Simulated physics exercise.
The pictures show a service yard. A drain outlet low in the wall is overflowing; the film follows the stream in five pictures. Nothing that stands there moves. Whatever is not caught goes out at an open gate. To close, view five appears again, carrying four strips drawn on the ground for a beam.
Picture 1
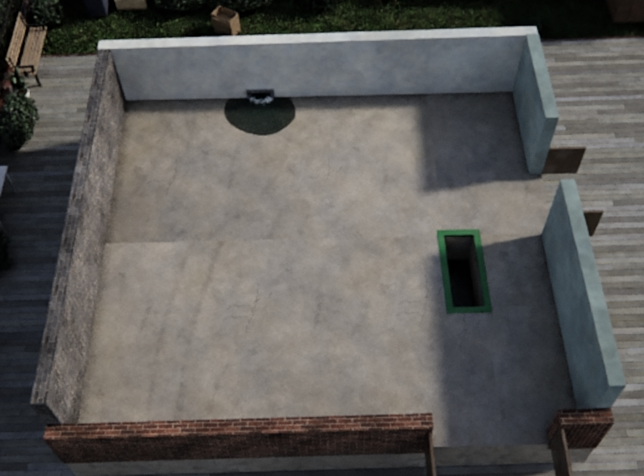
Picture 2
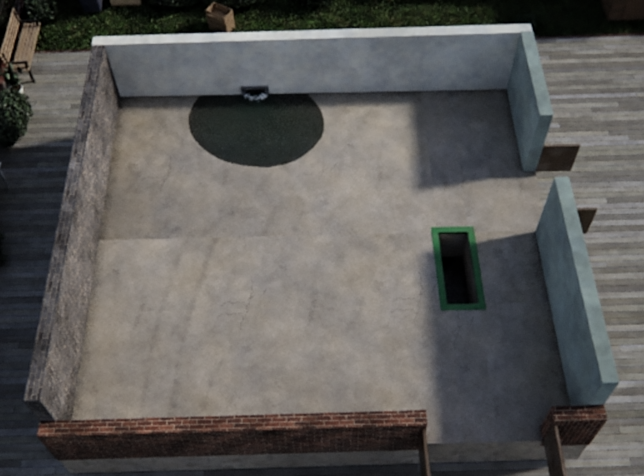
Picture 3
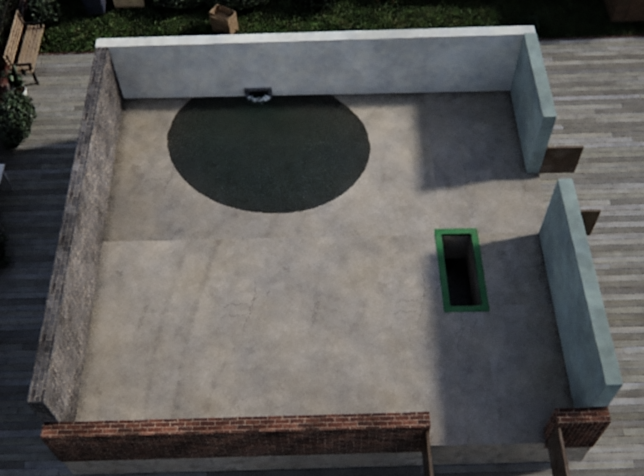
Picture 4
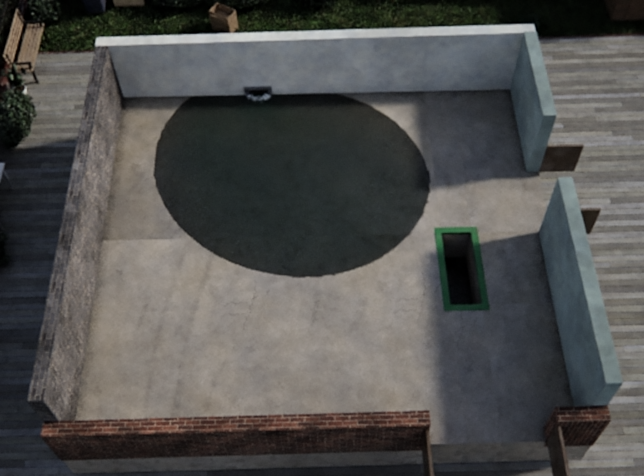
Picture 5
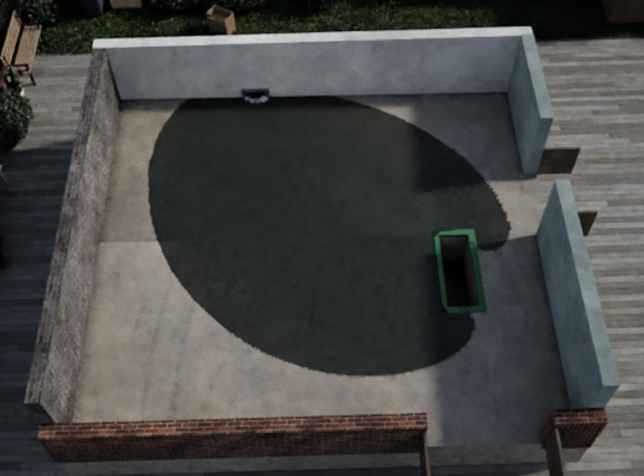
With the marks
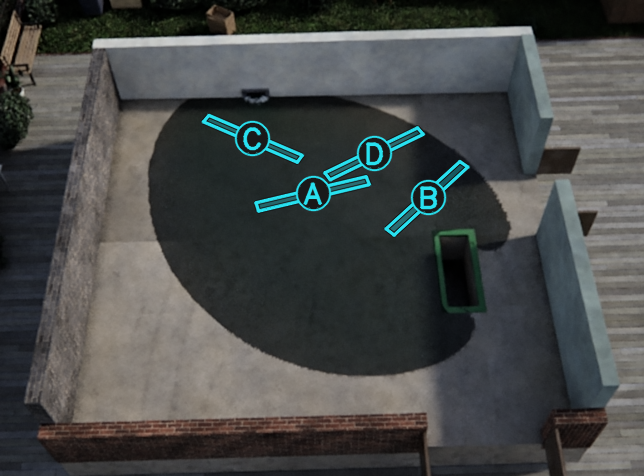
A dark wet patch spreads across the pale concrete floor of a walled service yard, seen from high above by a nearly still camera. It starts small beneath an outfall at the back wall, with a green-rimmed rectangular pit on the right, pale blue walls behind and beside it, and red brick in front. The patch widens steadily forward and rightward, covering much of the floor, surrounding most of the pit and running into it.
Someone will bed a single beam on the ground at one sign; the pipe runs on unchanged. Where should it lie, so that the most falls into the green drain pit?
Go for C.
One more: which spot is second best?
Here it is spot D.
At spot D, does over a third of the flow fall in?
No.
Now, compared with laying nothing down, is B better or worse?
Spot B is worse.
On the marked copy, A from (257, 206) to (367, 180); B from (390, 231) to (463, 164); C from (206, 118) to (299, 158); D from (327, 176) to (420, 131).
With A, about 10 % of the stream goes into the green drain pit, about 89 % out by the gates.
With B, about 13 % of the stream goes into the green drain pit, about 86 % out by the gates.
With C, about 28 % of the stream goes into the green drain pit, about 71 % out by the gates.
With D, about 17 % of the stream goes into the green drain pit, about 82 % out by the gates.
